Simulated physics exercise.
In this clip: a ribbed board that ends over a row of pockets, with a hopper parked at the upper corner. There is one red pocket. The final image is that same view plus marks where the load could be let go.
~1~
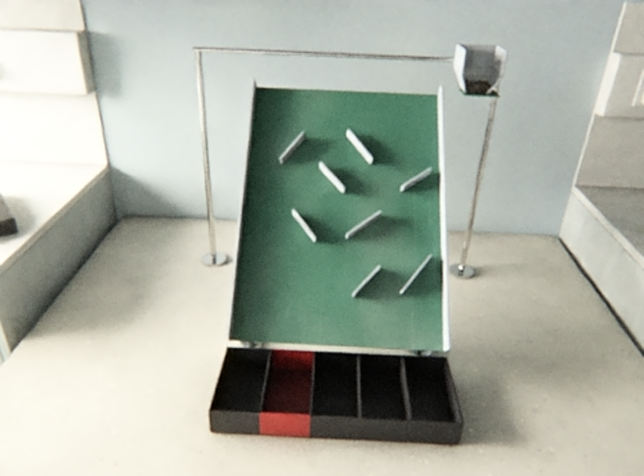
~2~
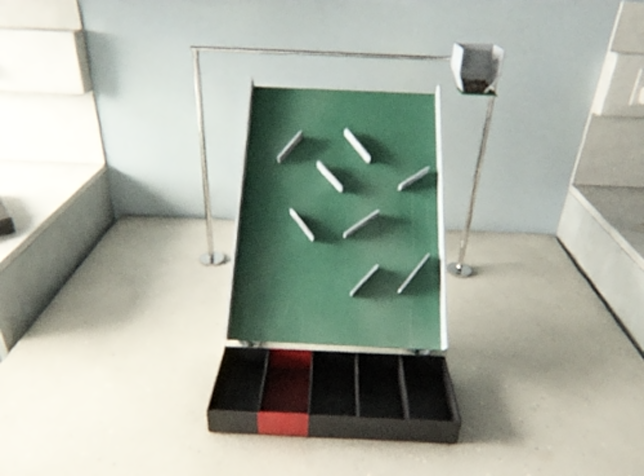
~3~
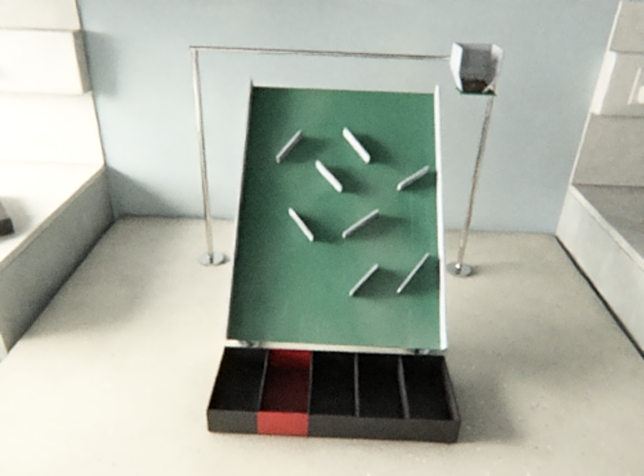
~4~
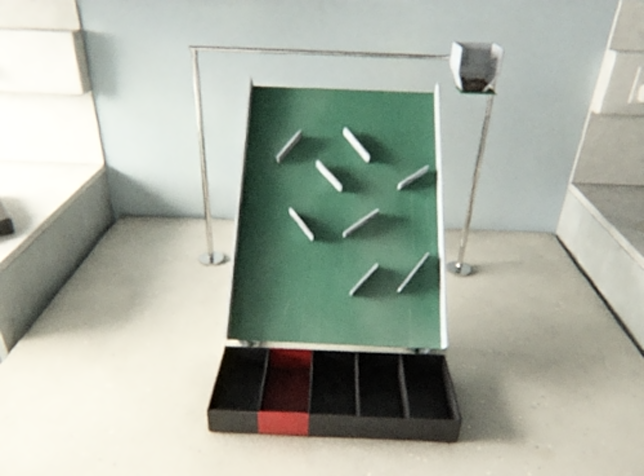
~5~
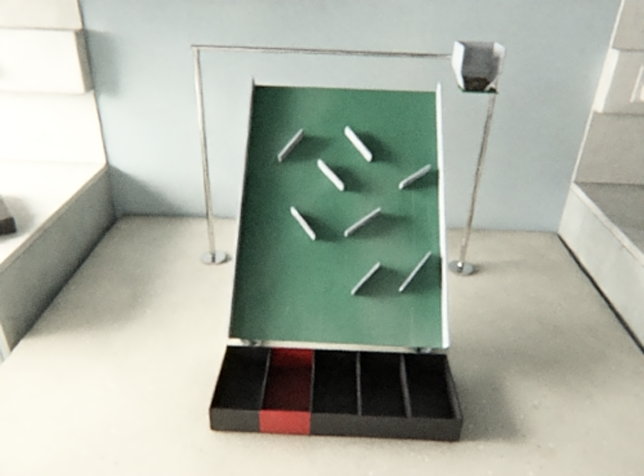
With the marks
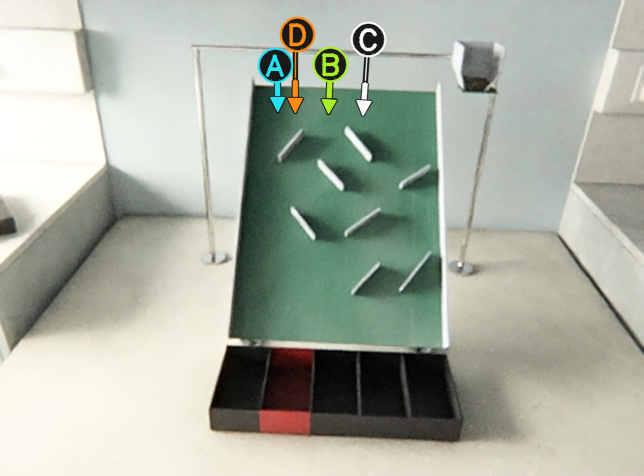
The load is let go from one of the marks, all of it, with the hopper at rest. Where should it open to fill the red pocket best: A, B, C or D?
B beats the others.
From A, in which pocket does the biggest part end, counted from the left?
The first from the left.
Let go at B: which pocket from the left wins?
It is the second one.
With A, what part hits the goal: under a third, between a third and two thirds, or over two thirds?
Under a third.
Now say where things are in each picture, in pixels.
In the first frame, hopper (475, 87), chocolate balls, door shut.
In the second frame, ribs (278, 157) to (301, 131), (346, 128) to (370, 157), (318, 161) to (342, 187).
In the third frame, ribs (400, 185) to (428, 166), (290, 208) to (312, 237), (344, 233) to (378, 210).
In the fourth frame, ribs (351, 292) to (377, 264), (400, 289) to (429, 253).
In the fifth frame, red pocket (285, 421), number 2 of 5 from the left.
On the marked copy, mark A meets the board at (277, 106); mark B meets the board at (328, 108); mark C meets the board at (363, 110); mark D meets the board at (295, 107).
With A, about a tenth in the red pocket, roughly two thirds in other pockets, roughly a quarter outside the box.
With B, roughly a third in the red pocket, roughly half in other pockets, roughly a quarter outside the box.
With C, about a tenth in the red pocket, roughly two thirds in other pockets, roughly a quarter outside the box.
With D, about a tenth in the red pocket, roughly two thirds in other pockets, roughly a quarter outside the box.
